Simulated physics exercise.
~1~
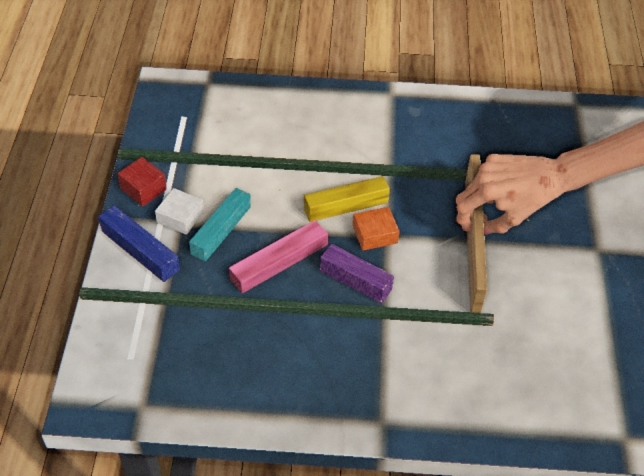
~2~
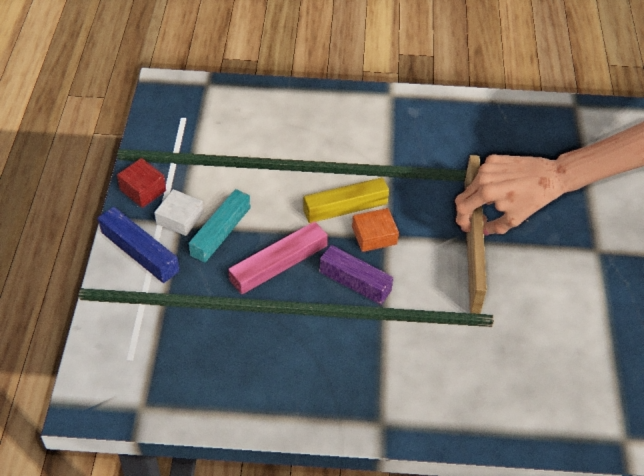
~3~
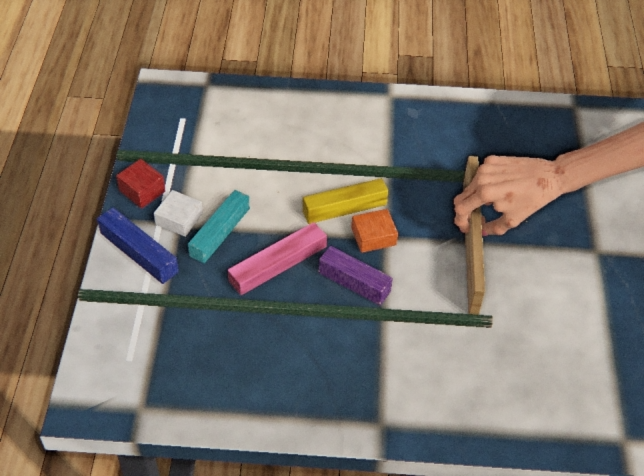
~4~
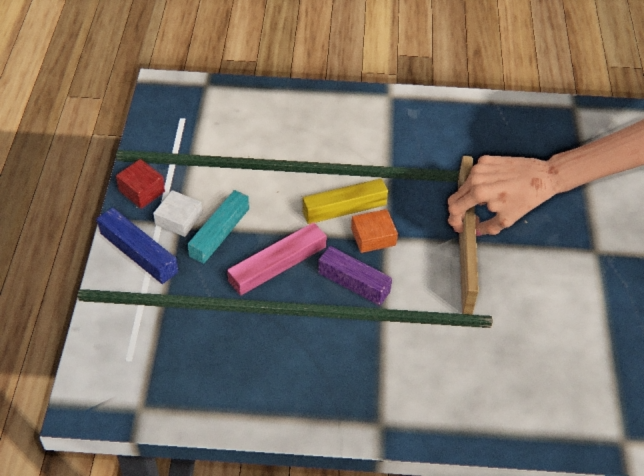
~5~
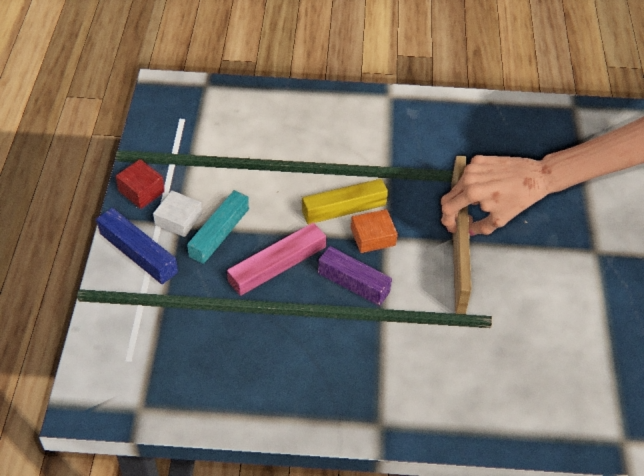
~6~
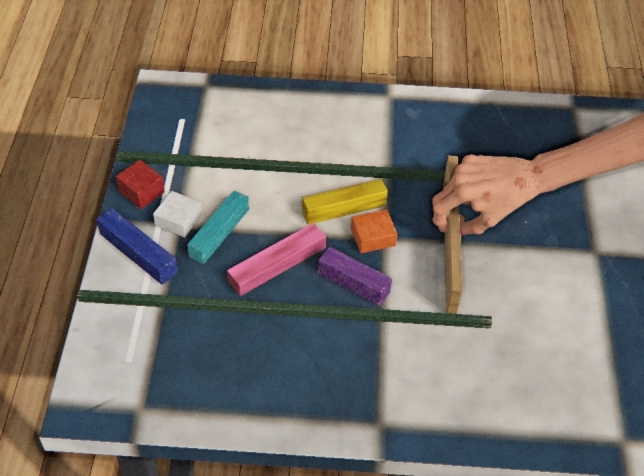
On a blue and white checkered surface, a hand sliding a wooden board slightly left between green rails towards motionless coloured blocks.
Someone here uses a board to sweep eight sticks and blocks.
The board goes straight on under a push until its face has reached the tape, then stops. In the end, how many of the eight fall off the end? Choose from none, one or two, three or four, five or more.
Final count: Three or four.
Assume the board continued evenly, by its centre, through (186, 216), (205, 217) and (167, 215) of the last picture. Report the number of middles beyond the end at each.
Respectively 2, 1 and 3.
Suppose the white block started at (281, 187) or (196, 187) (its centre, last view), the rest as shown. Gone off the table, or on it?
So in the first try it is not lost, and in the second it is not lost.
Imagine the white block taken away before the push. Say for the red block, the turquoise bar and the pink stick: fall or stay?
The red block: Remains. The turquoise bar: Drops. The pink stick: Remains.
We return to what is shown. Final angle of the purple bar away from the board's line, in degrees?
It measures close to 0 degrees.
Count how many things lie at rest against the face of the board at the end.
Count recorded: 3.
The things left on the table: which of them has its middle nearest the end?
The red block.
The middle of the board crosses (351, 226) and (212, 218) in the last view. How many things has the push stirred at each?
One spot: 4. Other spot: 8.
Soon after, none off yet; red block at rest near (140, 184); blue bar at rest near (137, 246); white block at rest near (178, 214).
Then, none off yet; red block at rest near (139, 183); blue bar moving near (131, 250); white block moved about its own width near (134, 218).
At rest, the number that fall off is three or four; fallen, turquoise bar, white block and blue bar.
